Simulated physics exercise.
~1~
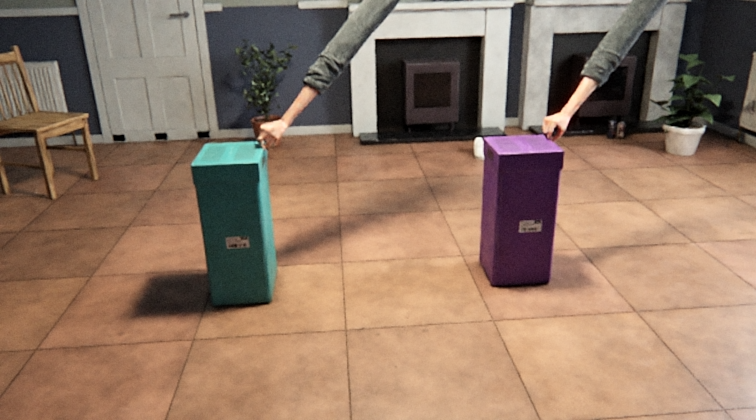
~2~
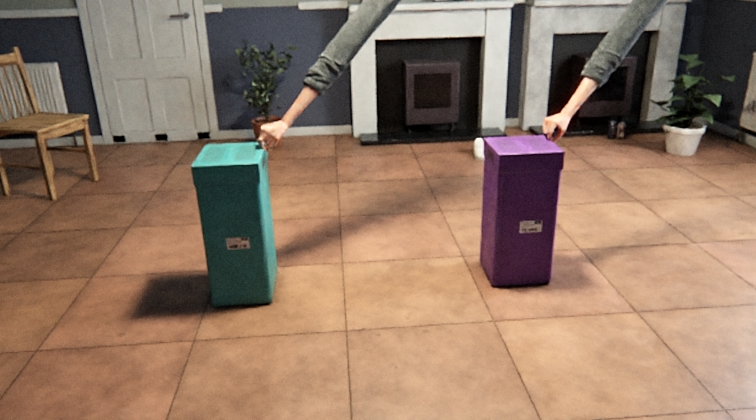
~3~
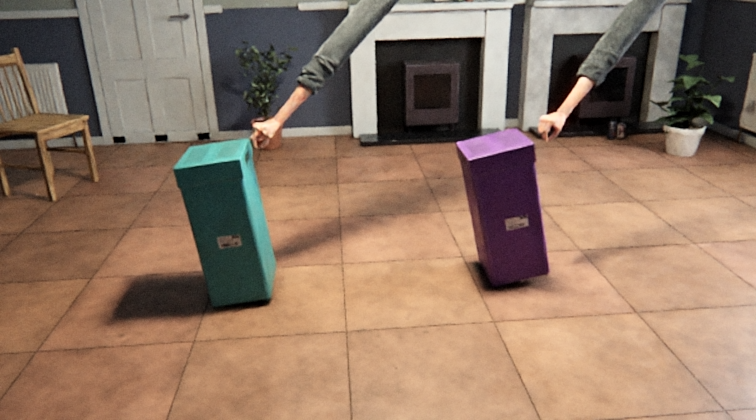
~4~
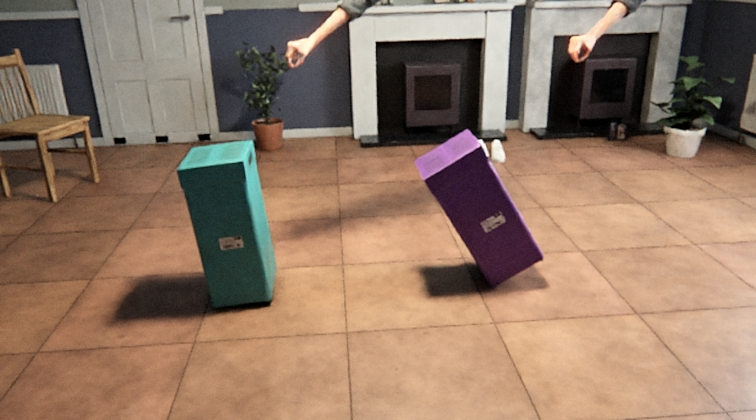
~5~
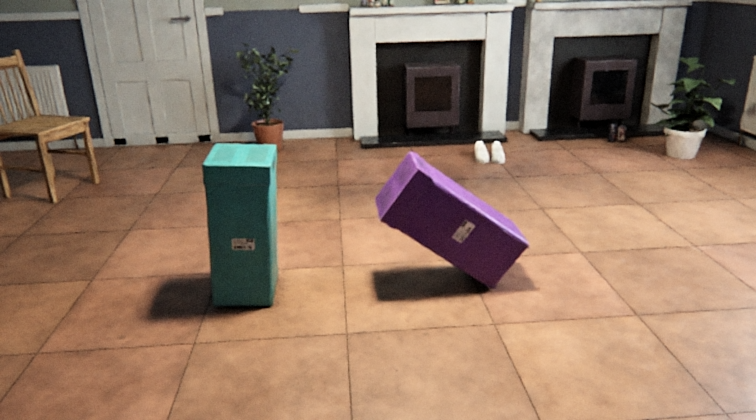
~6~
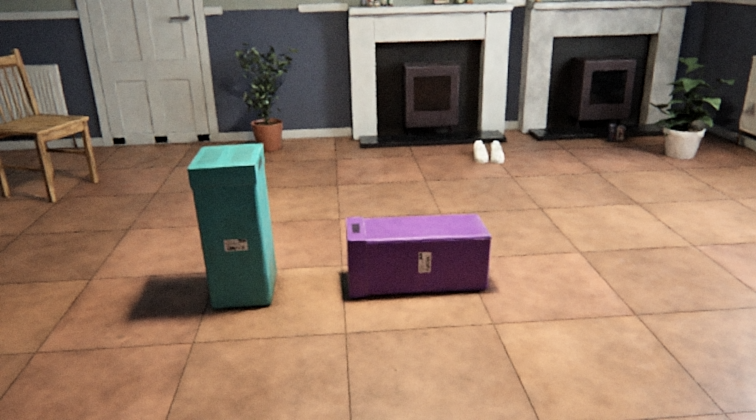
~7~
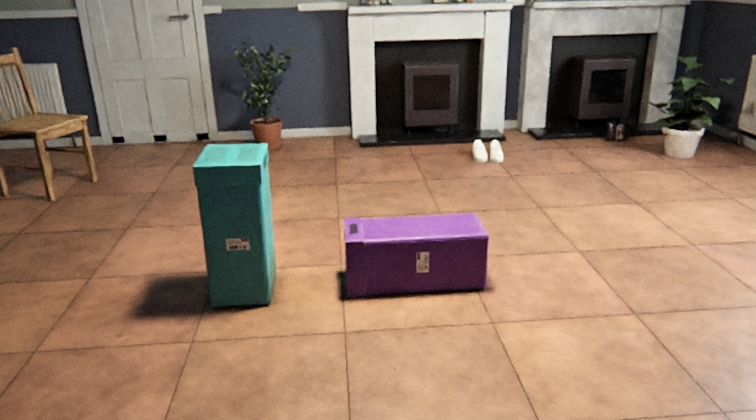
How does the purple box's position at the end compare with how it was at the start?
At the start the purple box stands upright, and by the end it lies on its side on the tiled floor.
